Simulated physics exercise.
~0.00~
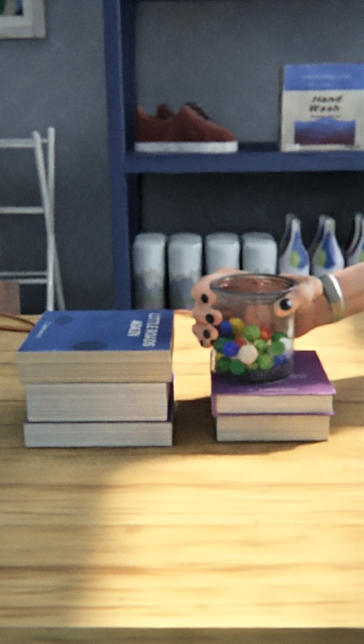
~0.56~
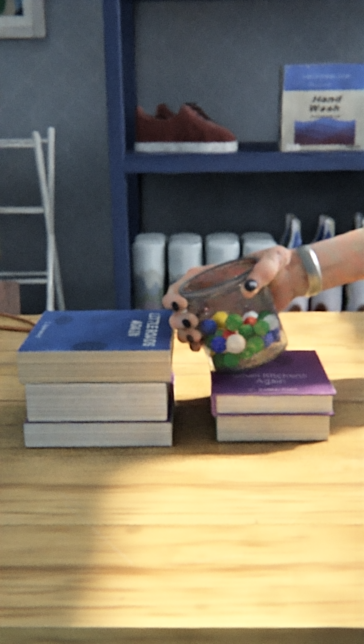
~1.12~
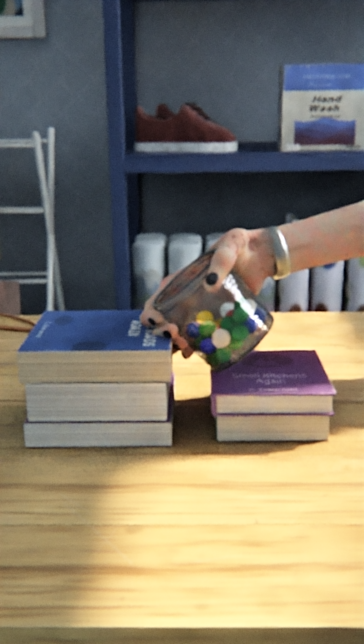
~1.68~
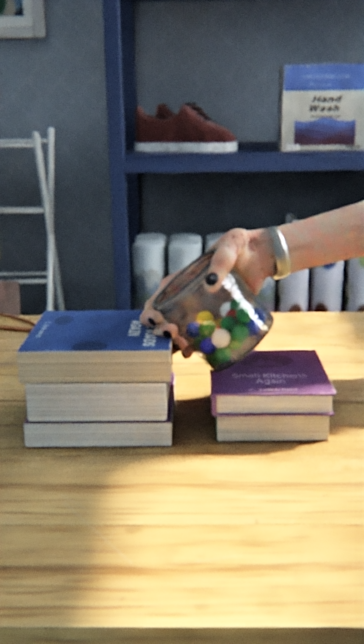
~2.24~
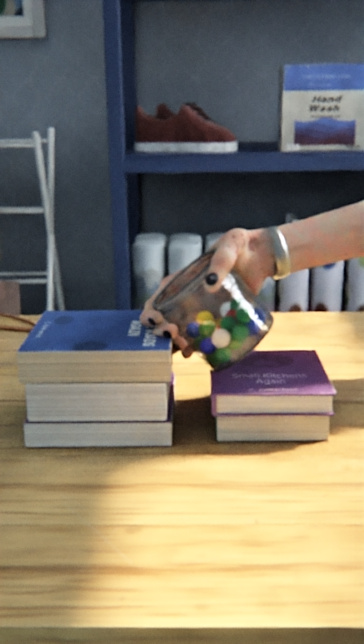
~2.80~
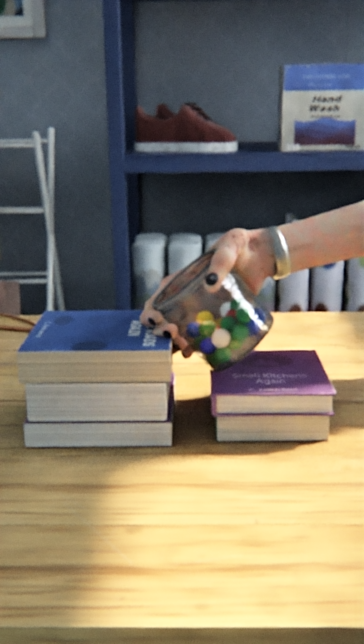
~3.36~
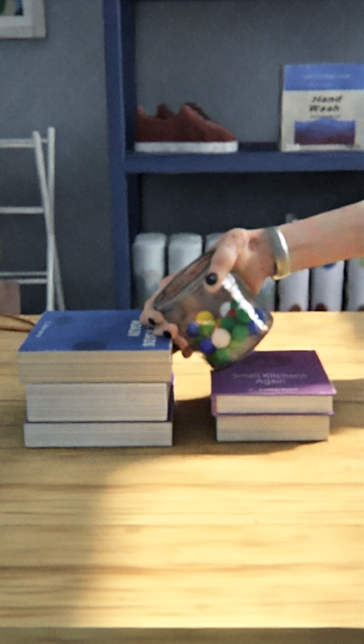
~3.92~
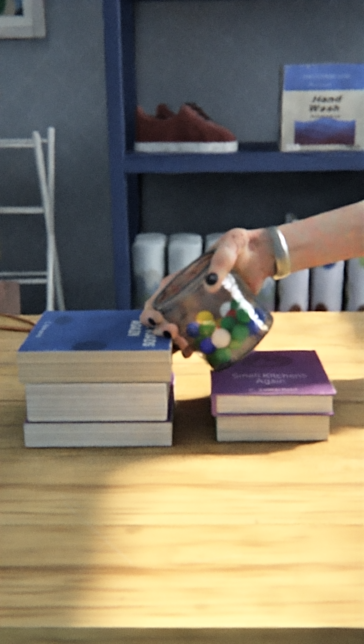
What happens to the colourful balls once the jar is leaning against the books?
They all stay inside the jar, and none spill out onto the books or the table.
